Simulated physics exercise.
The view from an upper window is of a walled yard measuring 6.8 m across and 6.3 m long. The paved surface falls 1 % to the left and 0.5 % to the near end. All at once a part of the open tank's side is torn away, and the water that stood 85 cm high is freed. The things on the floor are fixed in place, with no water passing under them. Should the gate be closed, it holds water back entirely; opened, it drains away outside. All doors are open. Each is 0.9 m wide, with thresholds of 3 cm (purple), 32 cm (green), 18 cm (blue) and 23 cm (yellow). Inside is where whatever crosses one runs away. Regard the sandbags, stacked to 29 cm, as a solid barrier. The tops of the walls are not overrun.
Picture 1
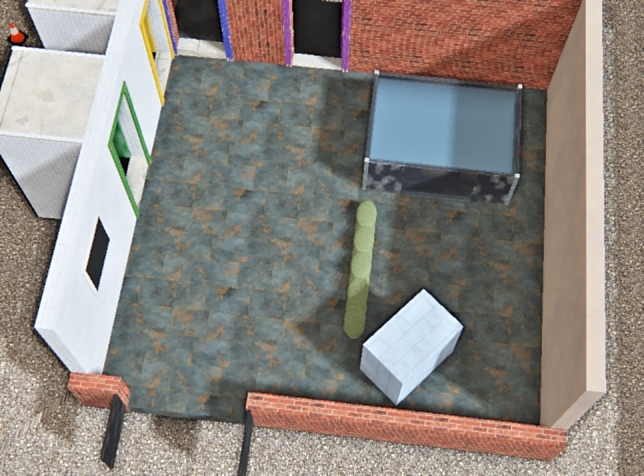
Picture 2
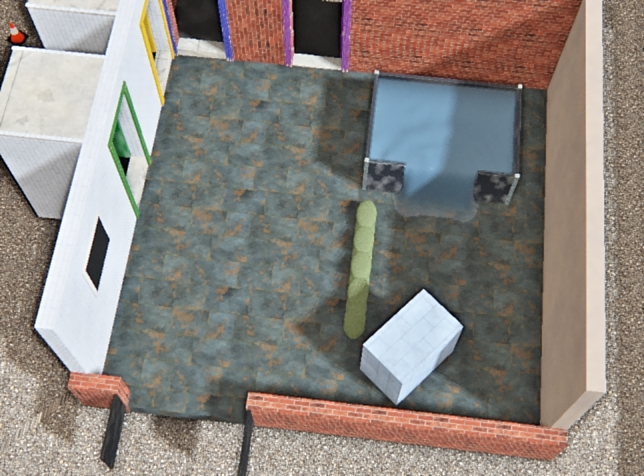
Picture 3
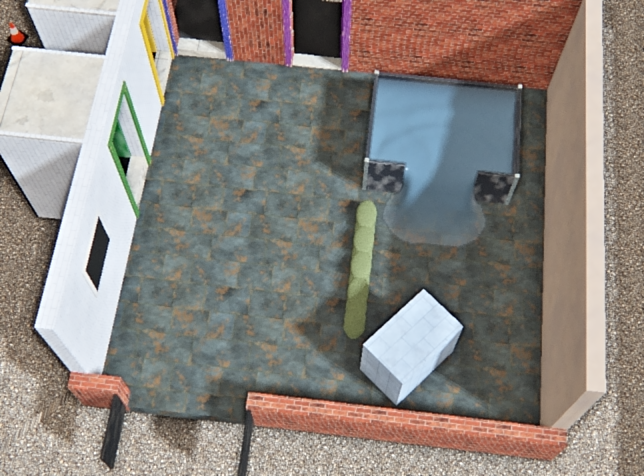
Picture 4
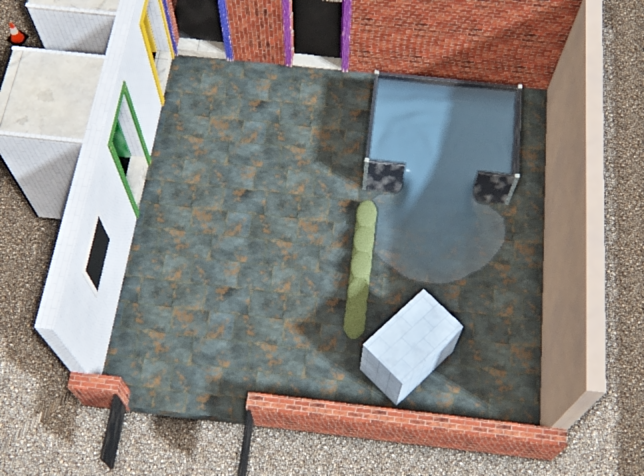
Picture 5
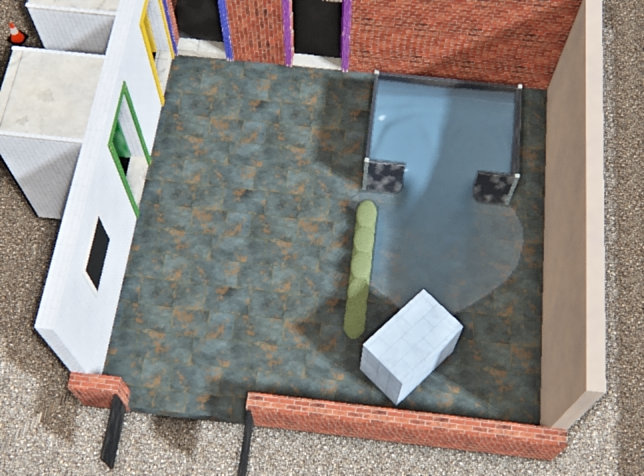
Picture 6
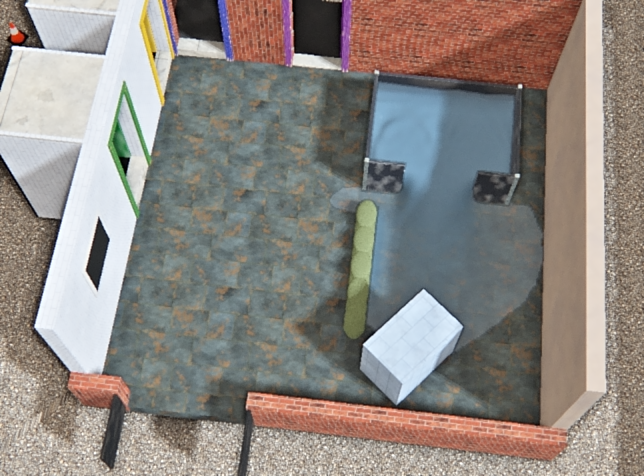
The footage shows a walled yard where part of an open tank's near side gives way and water pours out, spreading across the dark paving to a pale block, along a green barrier and around its far end.
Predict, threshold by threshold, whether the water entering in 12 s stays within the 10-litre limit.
The purple door breaches the limit, the green door never breaches the limit, the blue door never breaches the limit, the yellow door never breaches the limit.
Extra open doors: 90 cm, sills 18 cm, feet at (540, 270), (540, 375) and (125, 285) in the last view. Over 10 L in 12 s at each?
The first one doesn't reach it, the second one exceeds it, and the third one doesn't reach it.
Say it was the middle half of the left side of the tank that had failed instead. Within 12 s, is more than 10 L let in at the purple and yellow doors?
At the purple door the limit is surpassed; at the yellow door it is surpassed.
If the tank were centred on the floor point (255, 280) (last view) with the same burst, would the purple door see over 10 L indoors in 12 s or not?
Purple: Within limit.
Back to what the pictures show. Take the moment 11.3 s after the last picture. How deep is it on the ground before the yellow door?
About 11.5 cm.
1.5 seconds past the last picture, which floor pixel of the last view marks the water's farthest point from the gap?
I'd put it close to (123, 390).
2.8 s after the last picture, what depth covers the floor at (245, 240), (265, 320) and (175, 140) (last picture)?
0, 2 and 0 cm.
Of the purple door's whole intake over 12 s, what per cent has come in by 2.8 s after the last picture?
Fraction in by then: Around 0 per cent.
Then, 0.7 s after the last picture water covers 25 % of the floor and is deepest (55 cm) near (385, 341); purple door not reached, green door not reached, blue door not reached, yellow door not reached.
Then, 1.5 s after the last picture water covers 35 % of the floor and is deepest (51 cm) near (532, 437); purple door not reached, green door not reached, blue door not reached, yellow door not reached.
Then, 2.8 s after the last picture water covers 45 % of the floor and is deepest (42 cm) near (425, 425); purple door not reached, green door not reached, blue door not reached, yellow door not reached.
Then, 6.3 s after the last picture water covers 70 % of the floor and is deepest (22 cm) near (416, 389); purple door not reached, green door 6 cm at the sill, 0 L in, blue door 8 cm at the sill, 0 L in, yellow door 5 cm at the sill, 0 L in.
Then, 11.3 s after the last picture water covers 90 % of the floor and is deepest (15 cm) near (151, 156); purple door 4 cm at the sill, 39 L in, green door 4 cm at the sill, 0 L in, blue door 11 cm at the sill, 0 L in, yellow door 12 cm at the sill, 0 L in.
